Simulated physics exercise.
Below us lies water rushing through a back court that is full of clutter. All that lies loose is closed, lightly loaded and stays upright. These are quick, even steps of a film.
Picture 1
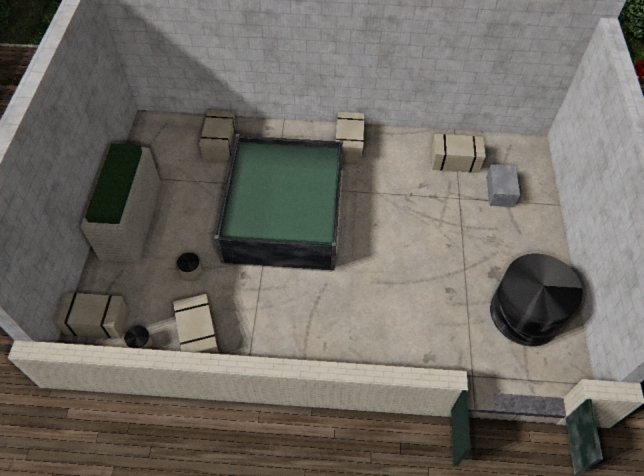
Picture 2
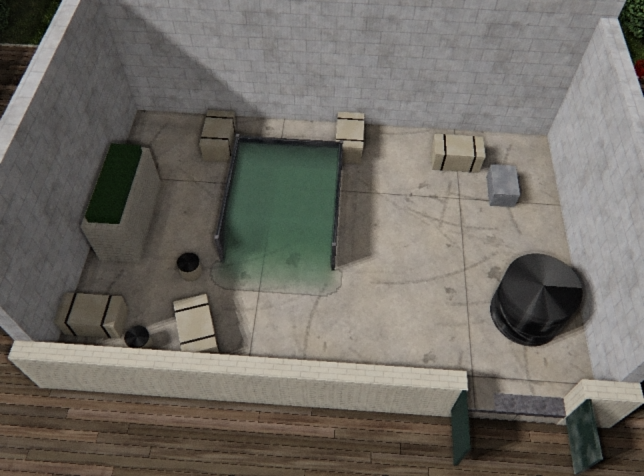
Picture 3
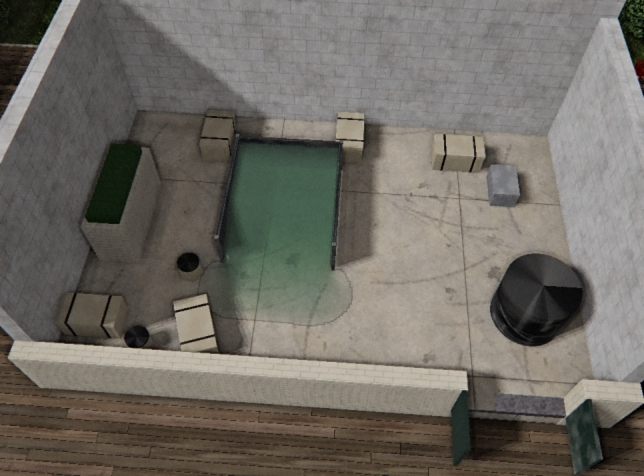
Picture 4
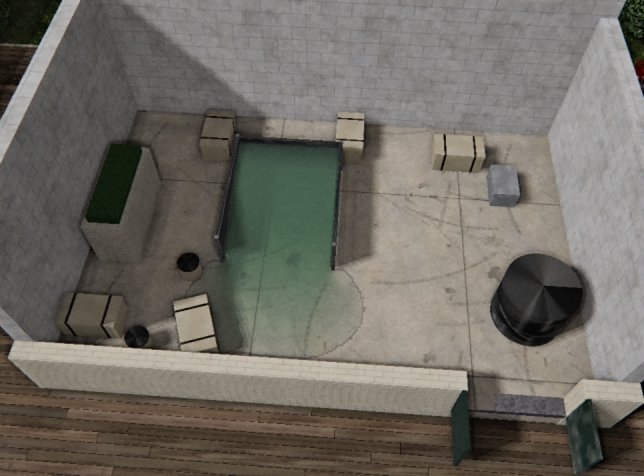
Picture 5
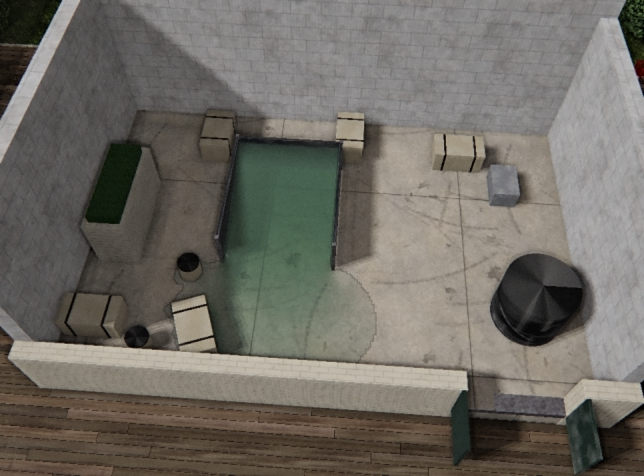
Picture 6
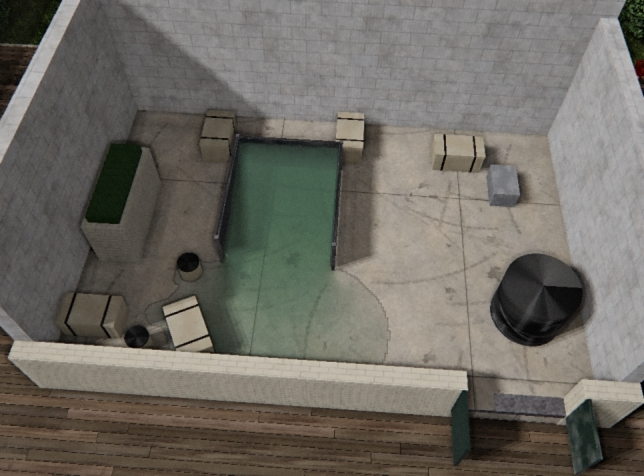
In a walled courtyard, the near side of a raised green pool vanished and water spread across the floor toward the low front wall, reaching a pale trunk, which shifted slightly left.
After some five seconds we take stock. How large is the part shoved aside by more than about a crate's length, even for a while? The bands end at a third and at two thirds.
It is one to two thirds.
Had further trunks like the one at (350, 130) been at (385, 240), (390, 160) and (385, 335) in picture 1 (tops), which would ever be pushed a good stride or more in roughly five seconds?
In turn: Not that far, never so far, pushed that far.
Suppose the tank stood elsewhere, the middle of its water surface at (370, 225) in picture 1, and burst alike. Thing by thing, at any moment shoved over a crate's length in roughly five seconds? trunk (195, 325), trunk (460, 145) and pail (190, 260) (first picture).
One after the other: Yes, no, moved that far.
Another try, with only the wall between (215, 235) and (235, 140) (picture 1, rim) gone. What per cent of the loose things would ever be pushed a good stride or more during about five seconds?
Some 80 per cent.
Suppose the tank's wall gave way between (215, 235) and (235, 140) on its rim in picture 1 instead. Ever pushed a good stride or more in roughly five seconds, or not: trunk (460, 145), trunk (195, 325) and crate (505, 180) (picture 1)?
In turn: Never so far, yes, never so far.
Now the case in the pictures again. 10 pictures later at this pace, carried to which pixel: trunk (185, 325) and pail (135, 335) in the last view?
At about (140, 316) and (62, 326).
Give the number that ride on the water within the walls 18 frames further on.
The number is 3.
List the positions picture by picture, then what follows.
A trunk at (194, 324) rests on the ground; a crate at (505, 180) rests on the ground; 0 of 8 have shifted, in the first frame.
A trunk at (194, 324) rests on the ground; a crate at (505, 180), on the bottom; 0 of 8 have shifted, in the second frame.
A trunk at (194, 324), on the bottom; a crate at (505, 180), on the bottom; 0 of 8 have shifted, in the third frame.
A trunk at (194, 324), on the bottom; a crate at (505, 180), on the bottom; 0 of 8 have shifted, in the fourth frame.
A trunk at (193, 325) rests on the ground; a crate at (505, 180) rests on the ground; 0 of 8 have shifted, in the fifth frame.
A trunk at (187, 326) rests on the ground, close to its start; a crate at (505, 180), on the bottom; 1 of 8 have shifted, in the sixth frame.
A moment on, 0 of 8 are well off their spots; 0 afloat.
Next, 2 of 8 are well off their spots; 2 afloat.
Later, 3 of 8 are well off their spots; 3 afloat.
In the end, 3 of 8 are well off their spots, and 4 have been at some point; 4 afloat.
